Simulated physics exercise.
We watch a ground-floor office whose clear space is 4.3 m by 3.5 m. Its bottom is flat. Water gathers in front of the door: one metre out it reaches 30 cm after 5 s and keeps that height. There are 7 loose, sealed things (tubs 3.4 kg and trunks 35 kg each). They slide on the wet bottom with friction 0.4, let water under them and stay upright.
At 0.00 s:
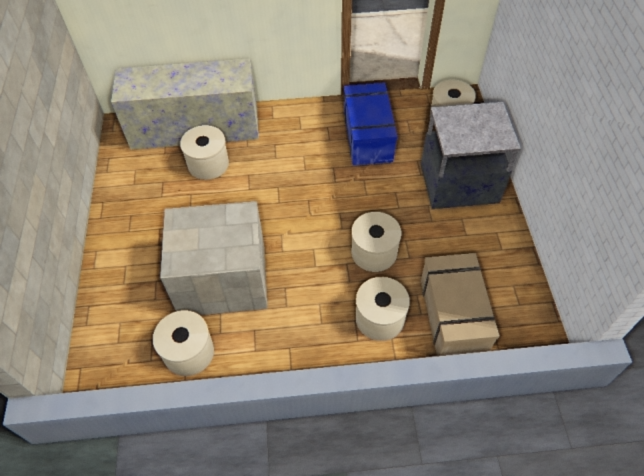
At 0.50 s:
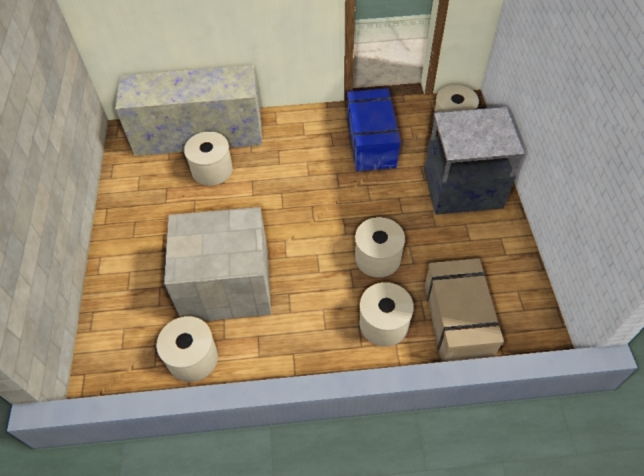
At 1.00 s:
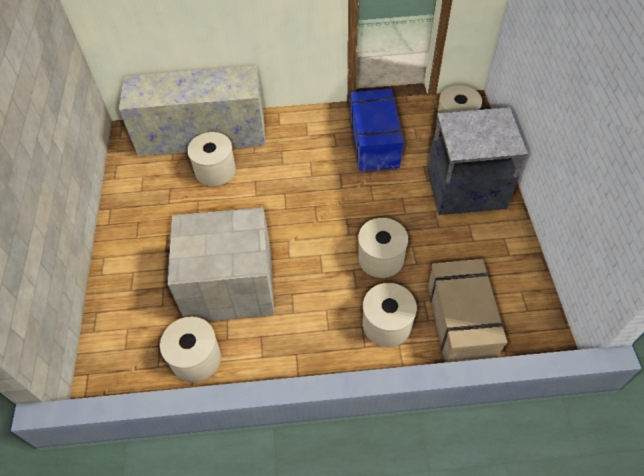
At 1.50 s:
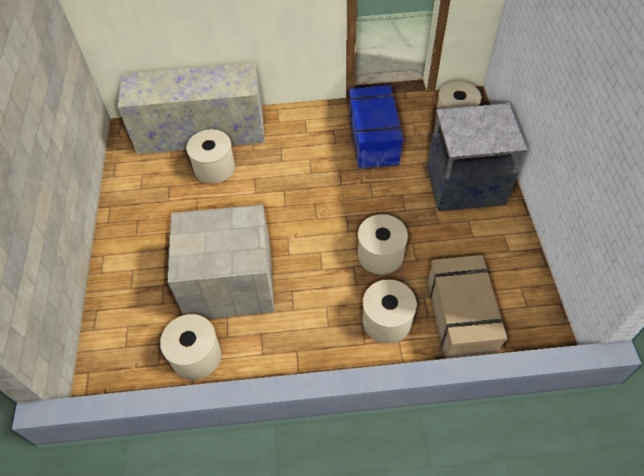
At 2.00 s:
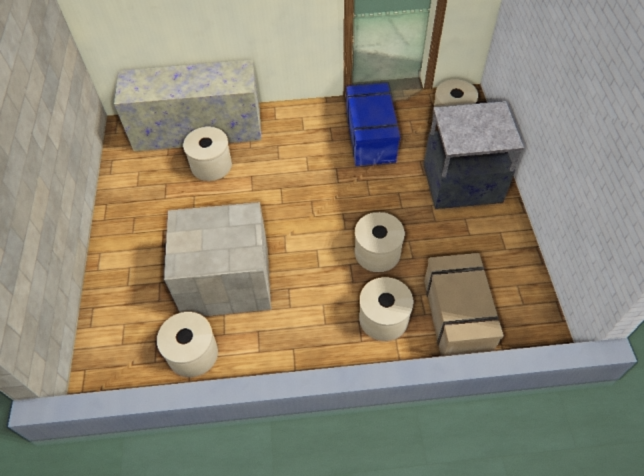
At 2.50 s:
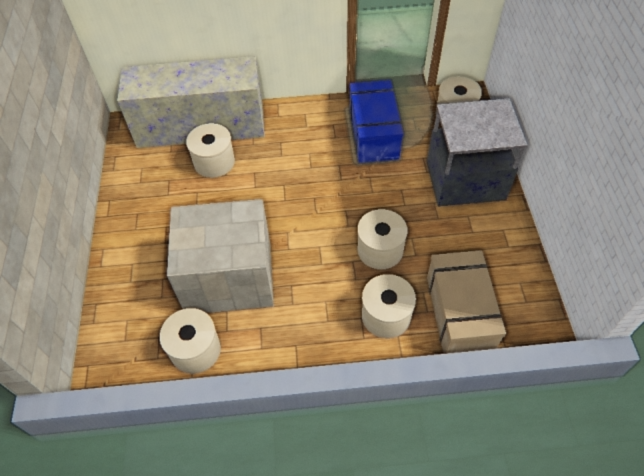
To begin with, pale round tubs, a blue trunk and a brown trunk sit among large blocks on a dry wooden floor, with grey ground outside. The ground outside then turns green, and finally a thin, small patch of water appears by the doorway, while the tubs and trunks stay put.
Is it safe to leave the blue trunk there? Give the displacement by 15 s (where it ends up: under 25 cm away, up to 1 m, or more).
The blue trunk travels far.
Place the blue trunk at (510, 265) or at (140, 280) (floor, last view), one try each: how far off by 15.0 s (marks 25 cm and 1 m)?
In that order: It is nudged along; it travels far.
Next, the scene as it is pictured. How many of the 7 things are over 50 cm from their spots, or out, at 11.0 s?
5 of them.
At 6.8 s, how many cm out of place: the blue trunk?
About 140 cm.
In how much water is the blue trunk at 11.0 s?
Roughly 14 cm.
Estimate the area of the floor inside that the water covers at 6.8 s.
About 11.0 m2.
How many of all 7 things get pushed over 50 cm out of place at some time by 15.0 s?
6 of them.
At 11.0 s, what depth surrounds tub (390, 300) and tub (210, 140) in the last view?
Roughly 13 and 6 cm.
After 3.5 s the blue trunk is near (376, 108), 0.0 m from its start, aground; 0 afloat.
After 6.8 s the blue trunk is near (337, 206), 1.3 m from its start, aground; 3 afloat.
After 11.0 s the blue trunk is near (132, 344), 3.4 m from its start, afloat; 7 afloat.
After 15.0 s the blue trunk is near (209, 146), 1.8 m from its start, afloat; 7 afloat.
